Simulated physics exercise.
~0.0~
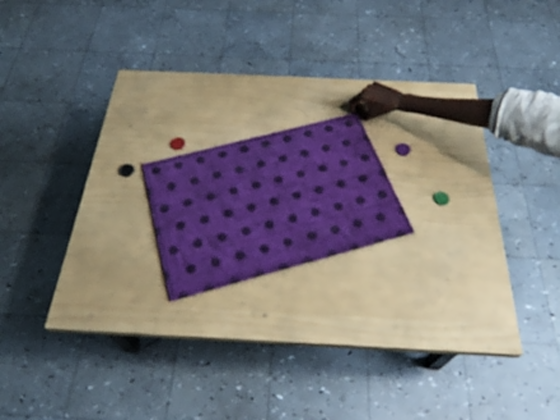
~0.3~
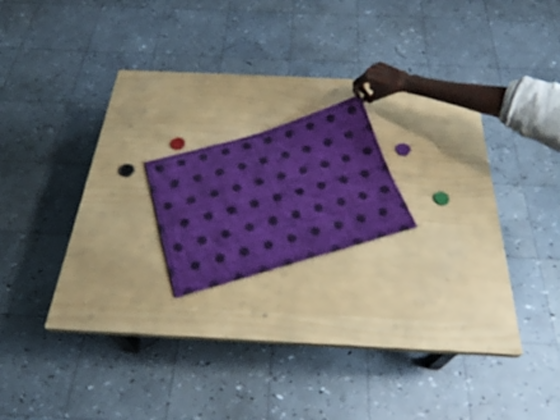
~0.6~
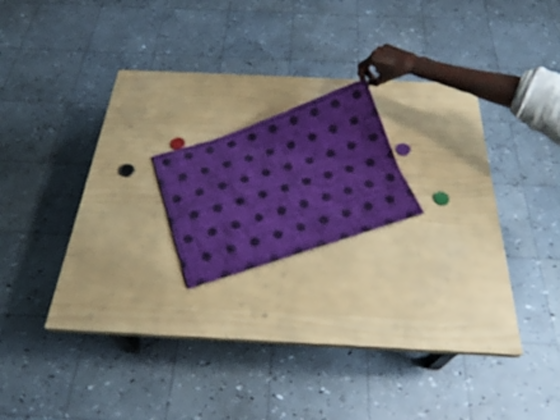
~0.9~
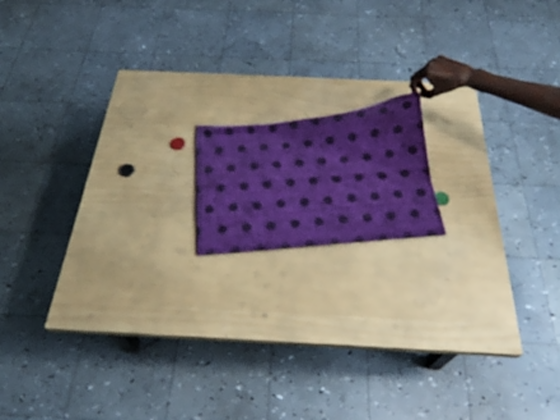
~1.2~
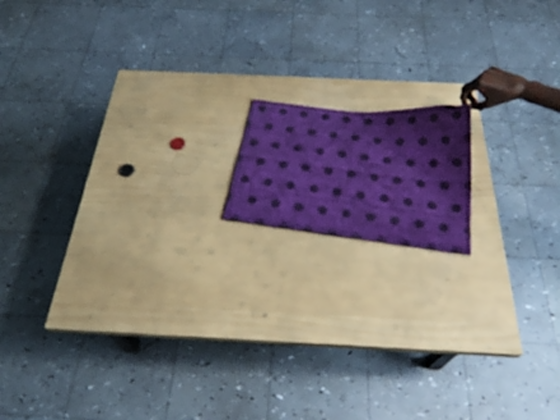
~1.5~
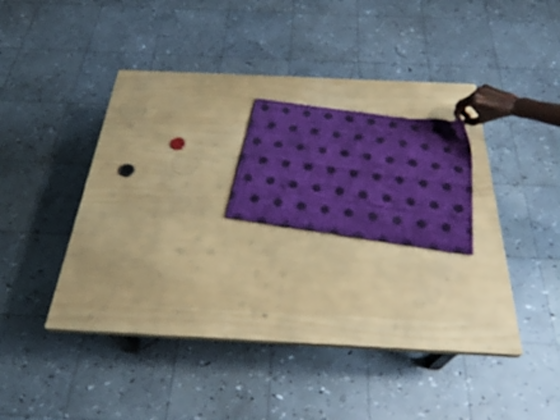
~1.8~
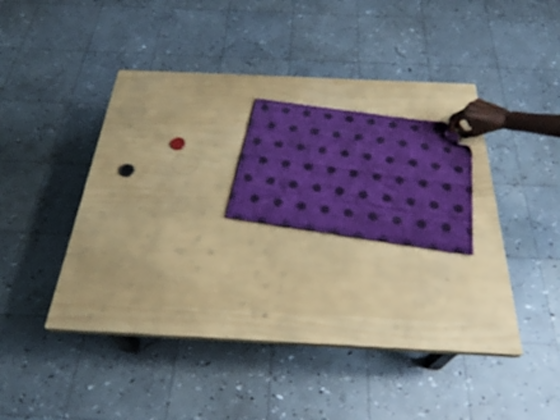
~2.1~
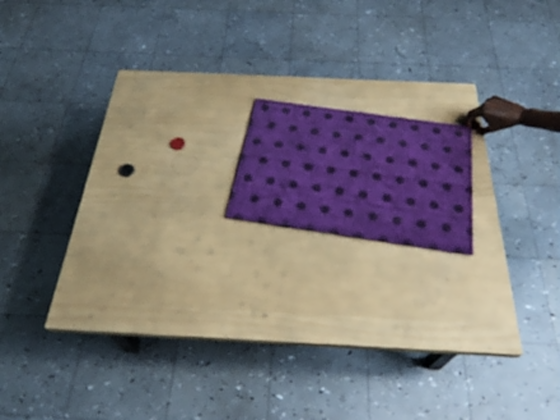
A pale wooden side table stands on a grey-blue speckled floor, seen from above by a still camera. A purple napkin with dark dots lies on it, with a black cap and a red token to its left and a purple cap and a green badge to its right. A hand reaching in from the right pinches the napkin's upper right corner, lifts it and drags the cloth rightward, covering the purple cap and then the green badge. The hand lowers the corner and lets go. The napkin ends flat at the right, with the black cap and red token still in the open.
